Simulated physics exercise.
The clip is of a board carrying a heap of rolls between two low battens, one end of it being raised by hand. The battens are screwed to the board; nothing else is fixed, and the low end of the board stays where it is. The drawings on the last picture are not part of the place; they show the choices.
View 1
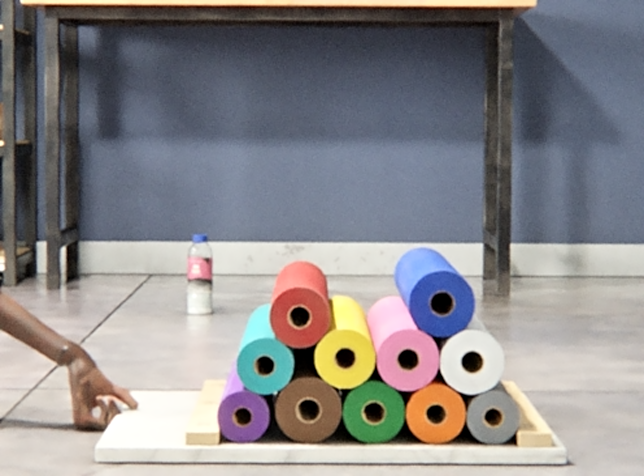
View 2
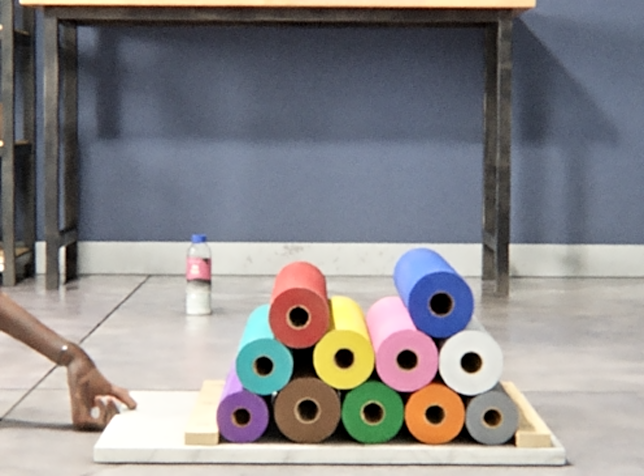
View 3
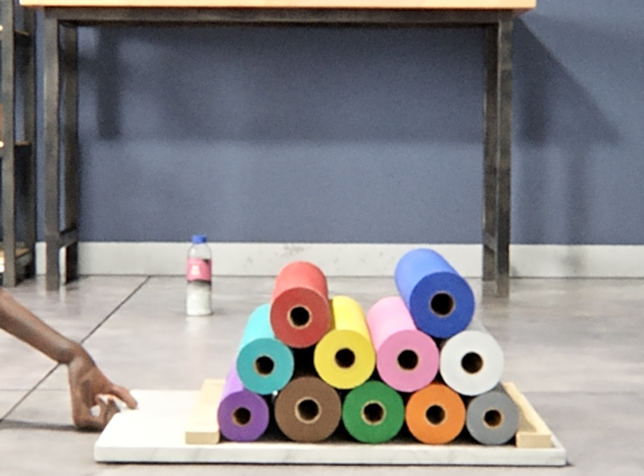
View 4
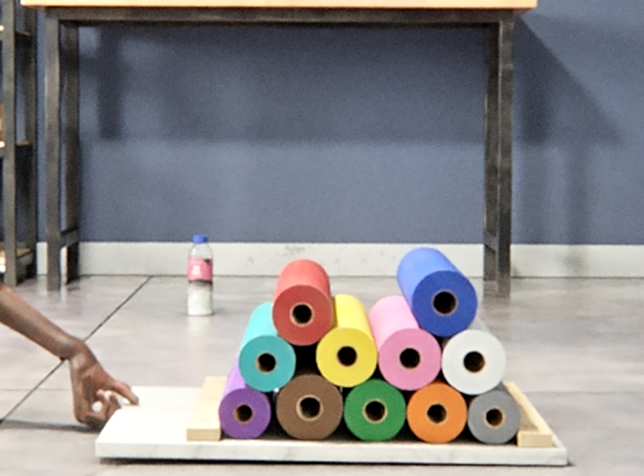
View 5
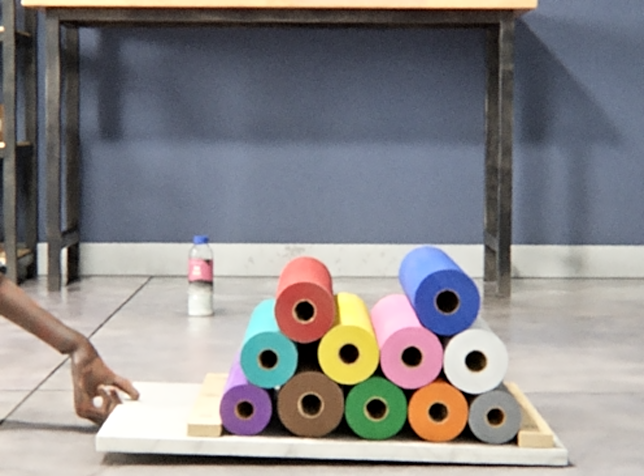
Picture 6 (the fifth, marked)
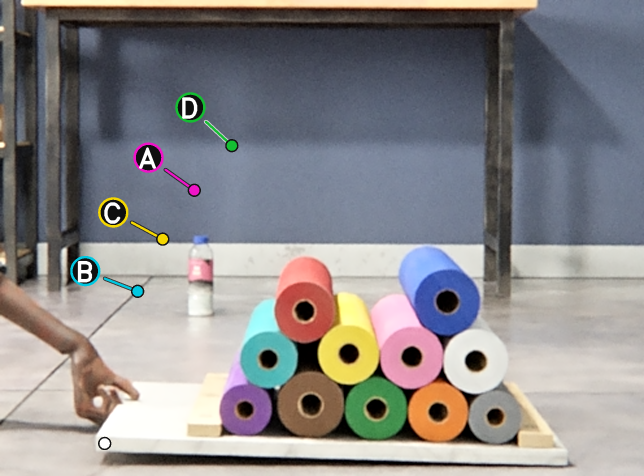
A stack of colourful rolls sat on a pale board between two low wooden strips, barely shifting as a hand at the left slowly raised that end of the board slightly.
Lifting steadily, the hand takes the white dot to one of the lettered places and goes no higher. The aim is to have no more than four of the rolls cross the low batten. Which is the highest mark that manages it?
The highest mark that will do is B.
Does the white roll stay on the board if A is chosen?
No.
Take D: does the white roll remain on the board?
The white roll: No.
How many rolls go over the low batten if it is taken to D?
With D, eleven.
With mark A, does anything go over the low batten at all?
Yes, at A.
On the marked copy, A at (194, 190); B at (138, 291); C at (163, 239); D at (232, 146); the white dot at (105, 443).
Taking B. A third of the way, board at 15°.
Two thirds of the way, board at 21°.
When it is over, board at 21°, two over the low batten (white, blue).
As for the rest, A five over the low batten; C five over the low batten; D eleven over the low batten.
